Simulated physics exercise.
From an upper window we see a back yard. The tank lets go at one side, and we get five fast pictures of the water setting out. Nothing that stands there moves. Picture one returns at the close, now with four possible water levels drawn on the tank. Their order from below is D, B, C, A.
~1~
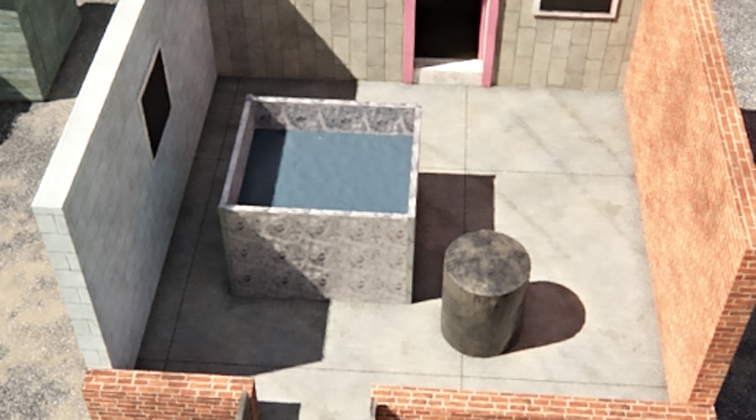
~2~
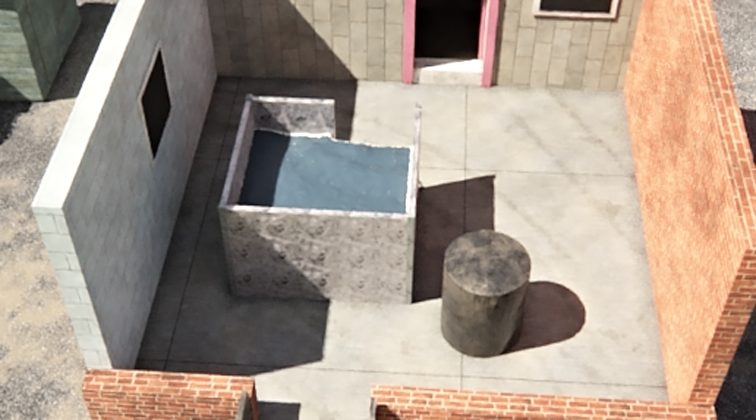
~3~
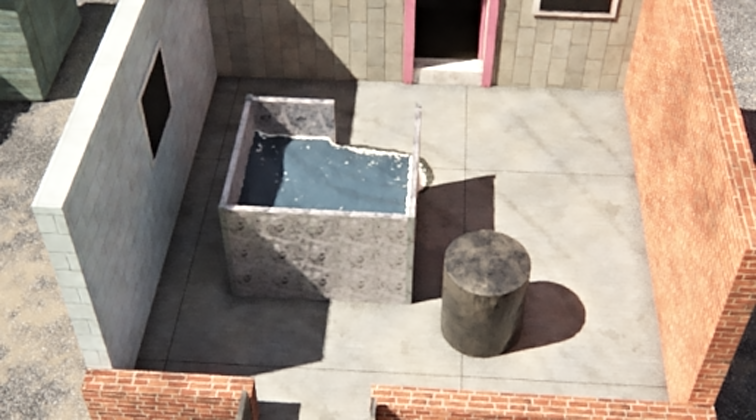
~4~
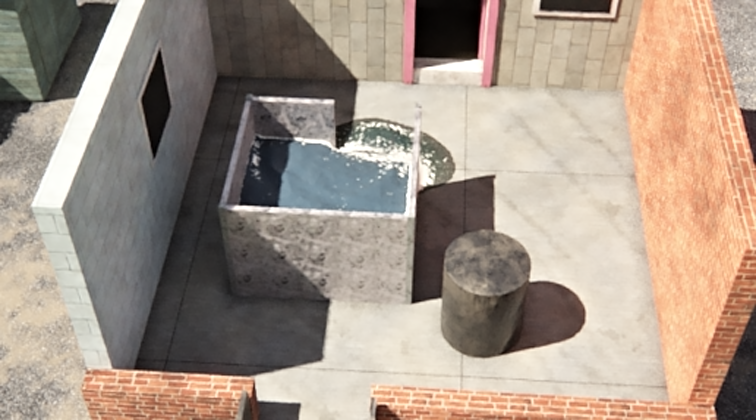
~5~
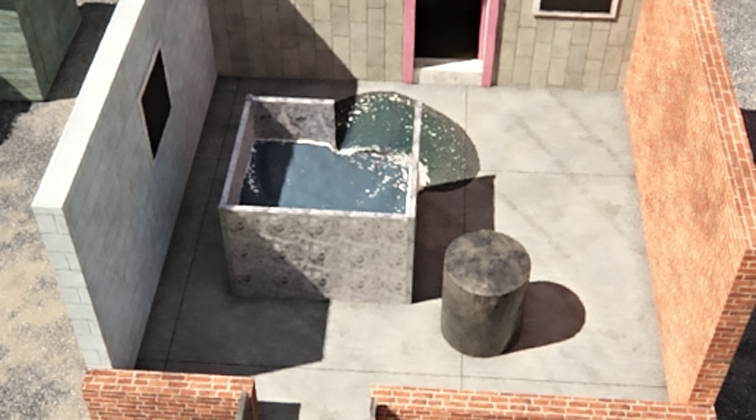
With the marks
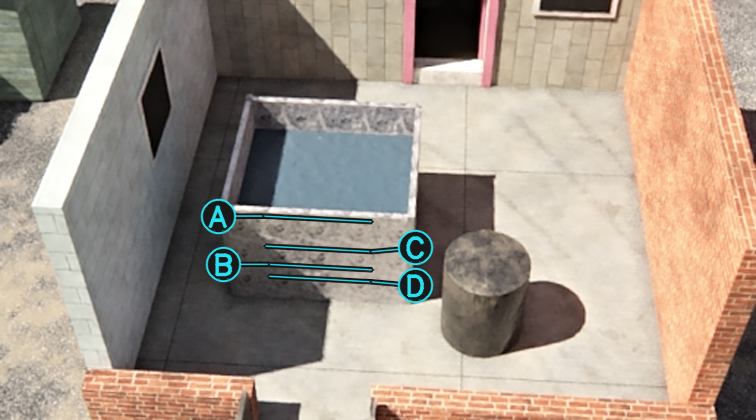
A walled back yard with a pale paved floor is seen from above, from an unmoving view. A square grey tank of blue water stands left of centre, with a dark round drum to its right, a pink doorway behind, a pale wall on the left and orange brick on the right. Part of the tank's back side disappears, and foaming water pours out, spreading backward and rightward over the paving.
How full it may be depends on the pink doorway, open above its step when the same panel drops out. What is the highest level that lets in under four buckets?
Level B just does it.
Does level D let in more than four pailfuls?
No, that is safe.
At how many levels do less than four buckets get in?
Two of them.
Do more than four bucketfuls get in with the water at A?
Yes, it does.
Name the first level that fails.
Level C.
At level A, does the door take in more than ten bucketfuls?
Yes.
On the marked copy, A at (316, 218); B at (319, 267); C at (318, 248); D at (320, 279); from the bottom up D, B, C, A.
For level A, dozens of bucketfuls pour in.
For level B, a splash gets over, under a bucket.
For level C, about 8 bucketfuls get in.
For level D, nothing gets over.
